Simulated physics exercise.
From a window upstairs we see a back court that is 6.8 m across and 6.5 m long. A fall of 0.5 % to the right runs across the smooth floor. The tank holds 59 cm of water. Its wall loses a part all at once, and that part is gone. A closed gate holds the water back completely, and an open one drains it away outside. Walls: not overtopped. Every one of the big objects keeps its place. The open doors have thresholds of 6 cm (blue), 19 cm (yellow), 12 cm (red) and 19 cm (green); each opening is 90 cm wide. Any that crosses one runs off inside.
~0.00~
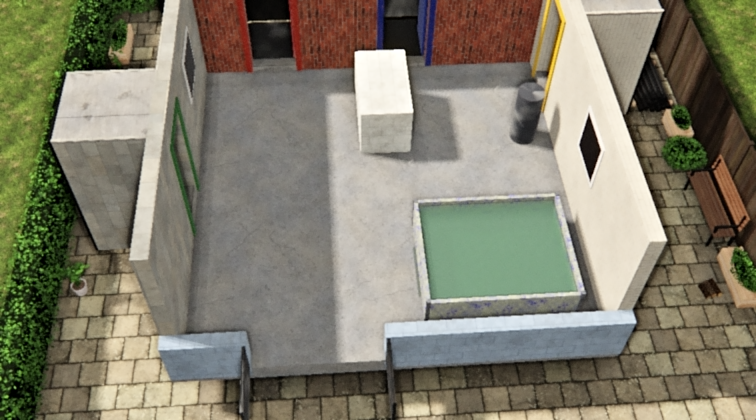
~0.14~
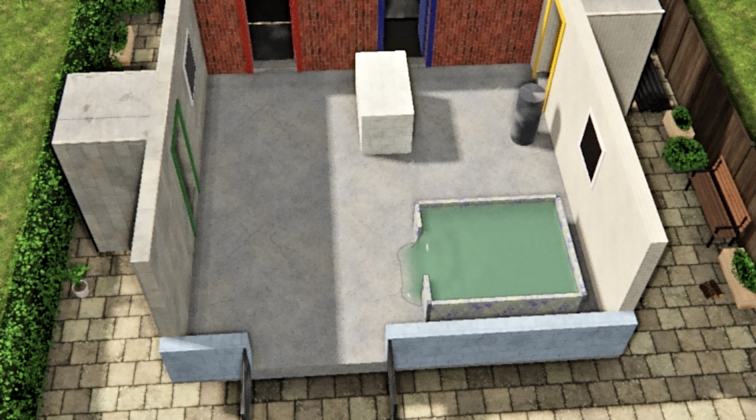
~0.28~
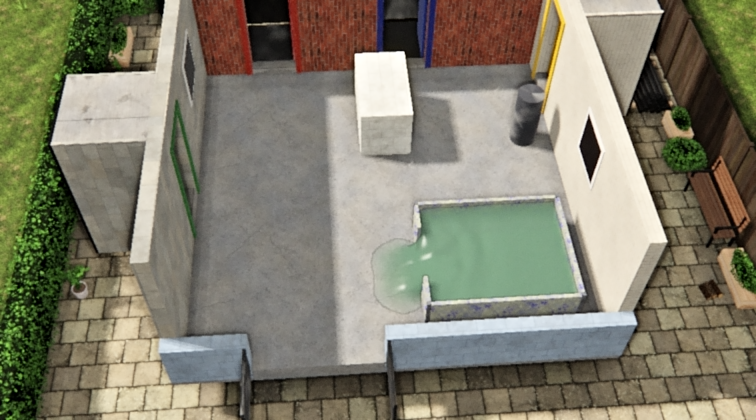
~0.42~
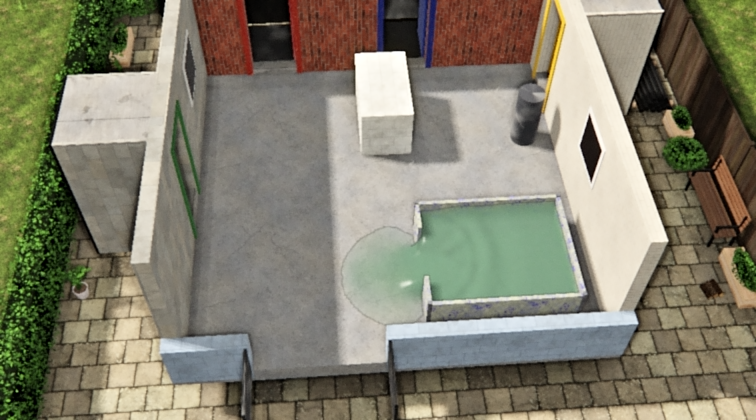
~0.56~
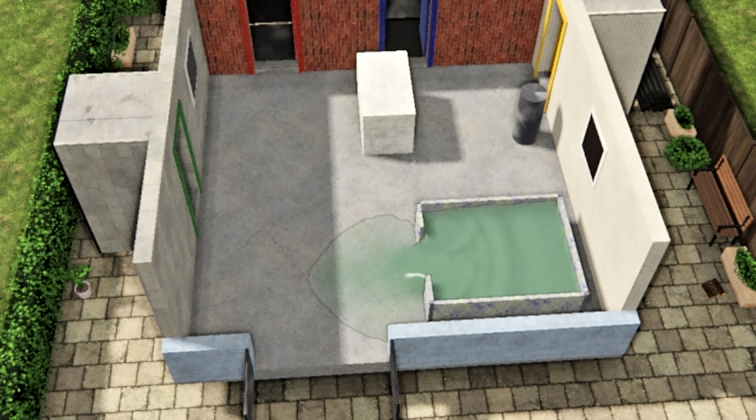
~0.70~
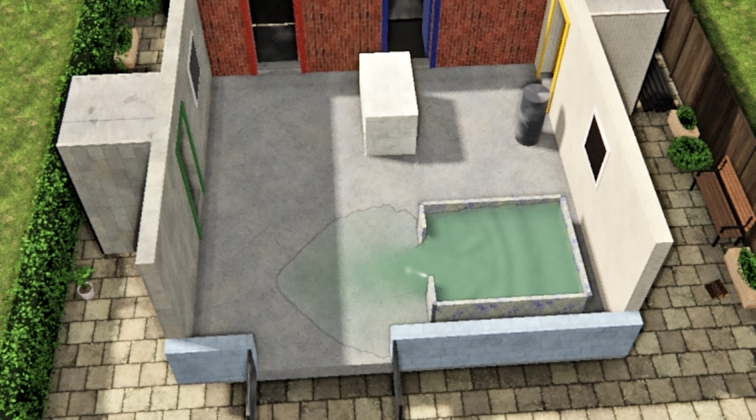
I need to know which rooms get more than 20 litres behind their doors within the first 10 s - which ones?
My prediction: Blue door: Not over, yellow door: Not over, red door: Not over, green door: Not over.
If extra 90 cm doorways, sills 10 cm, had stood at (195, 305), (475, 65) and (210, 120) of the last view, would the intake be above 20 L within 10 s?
In sequence the answers are more than that, less than that and less than that.
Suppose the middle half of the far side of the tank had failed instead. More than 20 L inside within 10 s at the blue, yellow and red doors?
Log - blue: Threshold topped, yellow: Threshold not reached, red: Threshold not reached.
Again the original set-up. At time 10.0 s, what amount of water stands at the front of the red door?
It's some 9.0 centimetres deep.
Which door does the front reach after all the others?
It's the yellow door that comes last.
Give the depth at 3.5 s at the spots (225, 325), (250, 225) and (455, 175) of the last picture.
Depth readings in turn - 19, 3, 0 cm.
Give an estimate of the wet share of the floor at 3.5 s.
Wet share: Near 45 percent.
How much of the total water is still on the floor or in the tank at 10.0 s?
That would be close to 78 per cent.
After 1.4 s water covers 30 % of the floor and is deepest (36 cm) near (421, 271); blue door not reached, yellow door not reached, red door not reached, green door not reached.
After 2.2 s water covers 35 % of the floor and is deepest (32 cm) near (421, 271); blue door not reached, yellow door not reached, red door not reached, green door 17 cm at the sill, 0 L in.
After 3.5 s water covers 45 % of the floor and is deepest (21 cm) near (421, 271); blue door not reached, yellow door not reached, red door not reached, green door 16 cm at the sill, 0 L in.
After 6.0 s water covers 55 % of the floor and is deepest (15 cm) near (422, 280); blue door 2 cm at the sill, 0 L in, yellow door not reached, red door 12 cm at the sill, 1 L in, green door 11 cm at the sill, 0 L in.
After 10.0 s water covers 70 % of the floor and is deepest (12 cm) near (354, 97); blue door 7 cm at the sill, 0 L in, yellow door 8 cm at the sill, 0 L in, red door 9 cm at the sill, 1 L in, green door 6 cm at the sill, 0 L in.
